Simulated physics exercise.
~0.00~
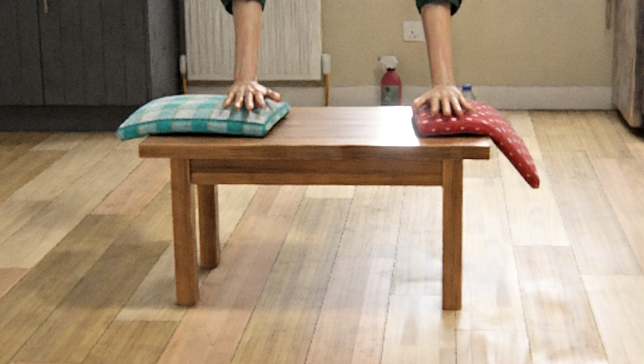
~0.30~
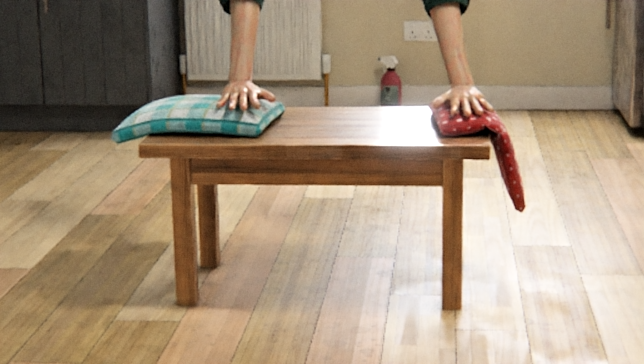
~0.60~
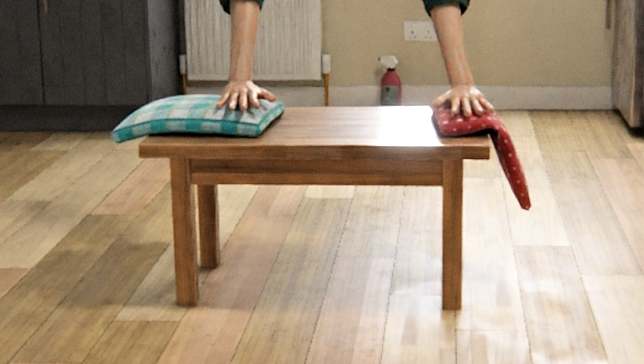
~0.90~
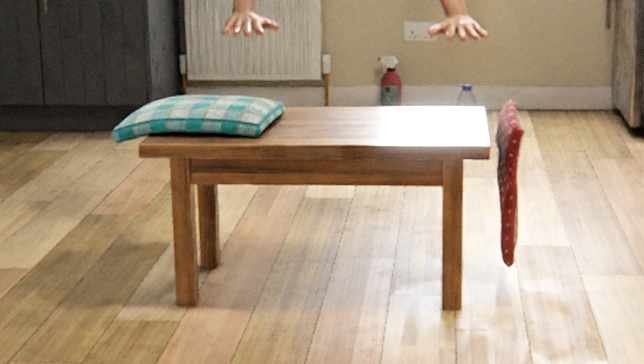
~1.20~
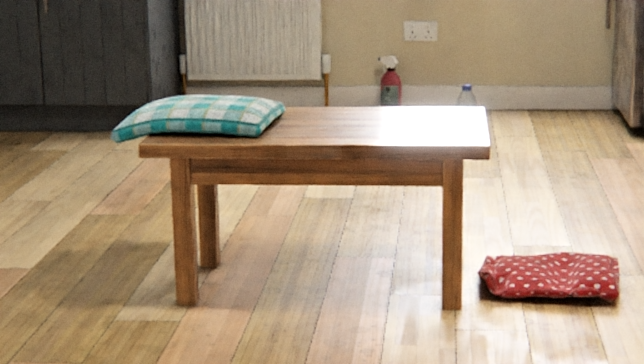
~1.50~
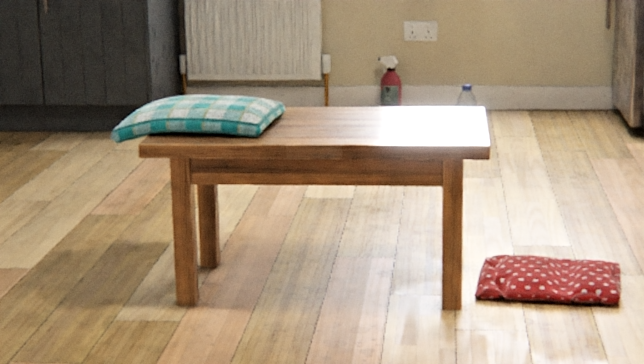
A red spotted cushion slid off the right end of a wooden table and dropped to the floor after two hands pressing on it and a turquoise checked one lifted away, while the turquoise one stayed on the left end.
